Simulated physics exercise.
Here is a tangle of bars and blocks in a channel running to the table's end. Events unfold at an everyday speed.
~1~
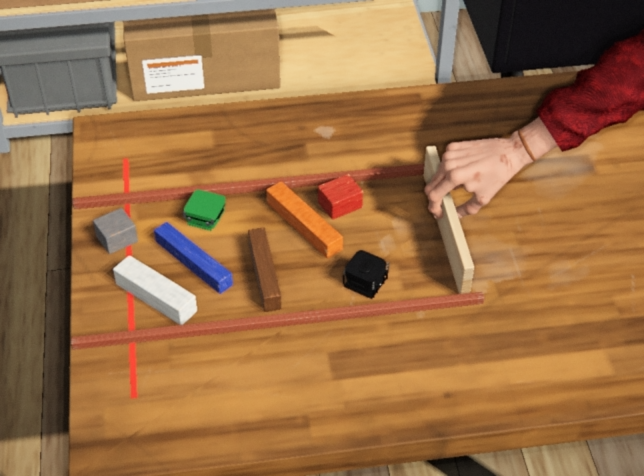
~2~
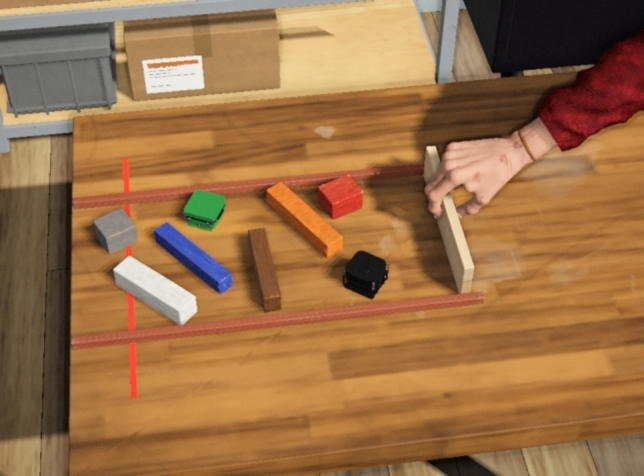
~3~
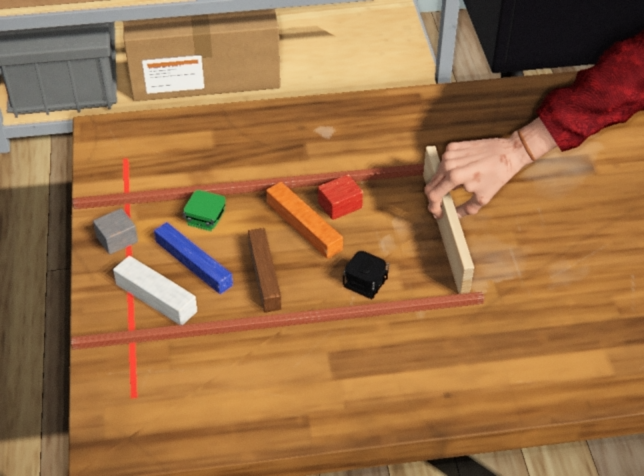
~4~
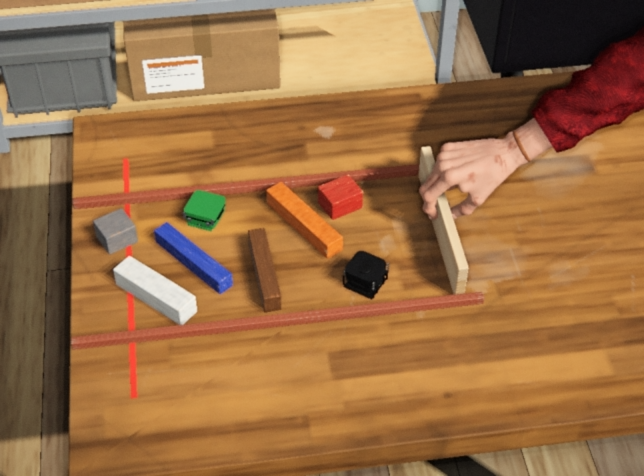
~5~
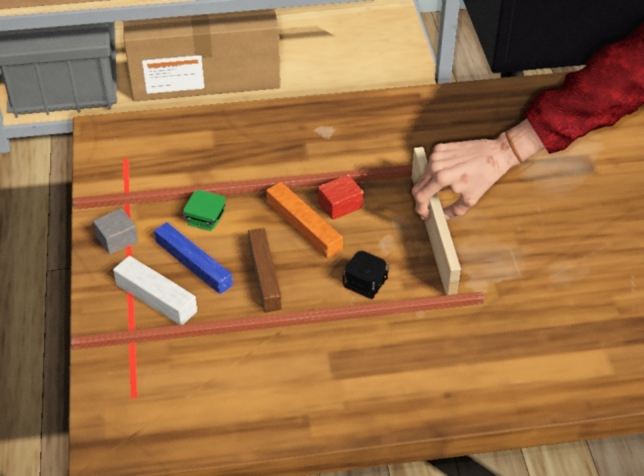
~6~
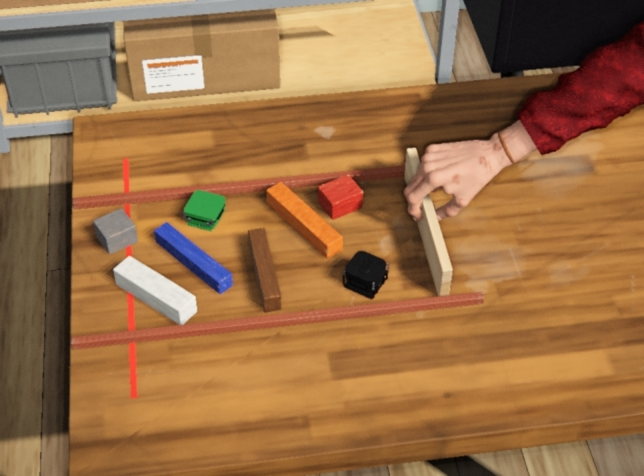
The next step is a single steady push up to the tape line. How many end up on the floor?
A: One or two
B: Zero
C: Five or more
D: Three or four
Answer: D.
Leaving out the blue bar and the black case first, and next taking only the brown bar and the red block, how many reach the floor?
Result: 2 in the first case, with 1 in the second.
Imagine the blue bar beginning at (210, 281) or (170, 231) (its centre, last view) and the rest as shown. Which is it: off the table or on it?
Well, in the first try it leaves the top, and in the second it leaves the top.
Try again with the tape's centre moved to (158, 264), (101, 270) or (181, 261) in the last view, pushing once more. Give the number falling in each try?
Try 1: 1; try 2: 6; try 3: 0.
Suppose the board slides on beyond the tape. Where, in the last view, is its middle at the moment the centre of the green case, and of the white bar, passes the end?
The middle sits near (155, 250) for the first and near (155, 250) for the other.
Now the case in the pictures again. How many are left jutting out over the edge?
It's 1.
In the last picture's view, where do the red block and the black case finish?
They end up close to (109, 215) and (113, 311).
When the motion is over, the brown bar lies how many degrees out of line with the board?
It measures close to 0 degrees.
Soon after, none off yet; grey block at rest near (116, 231); white bar at rest near (155, 290); blue bar at rest near (193, 257).
By the end, the number that fall off is three or four; fallen, green case, blue bar, white bar and grey block.
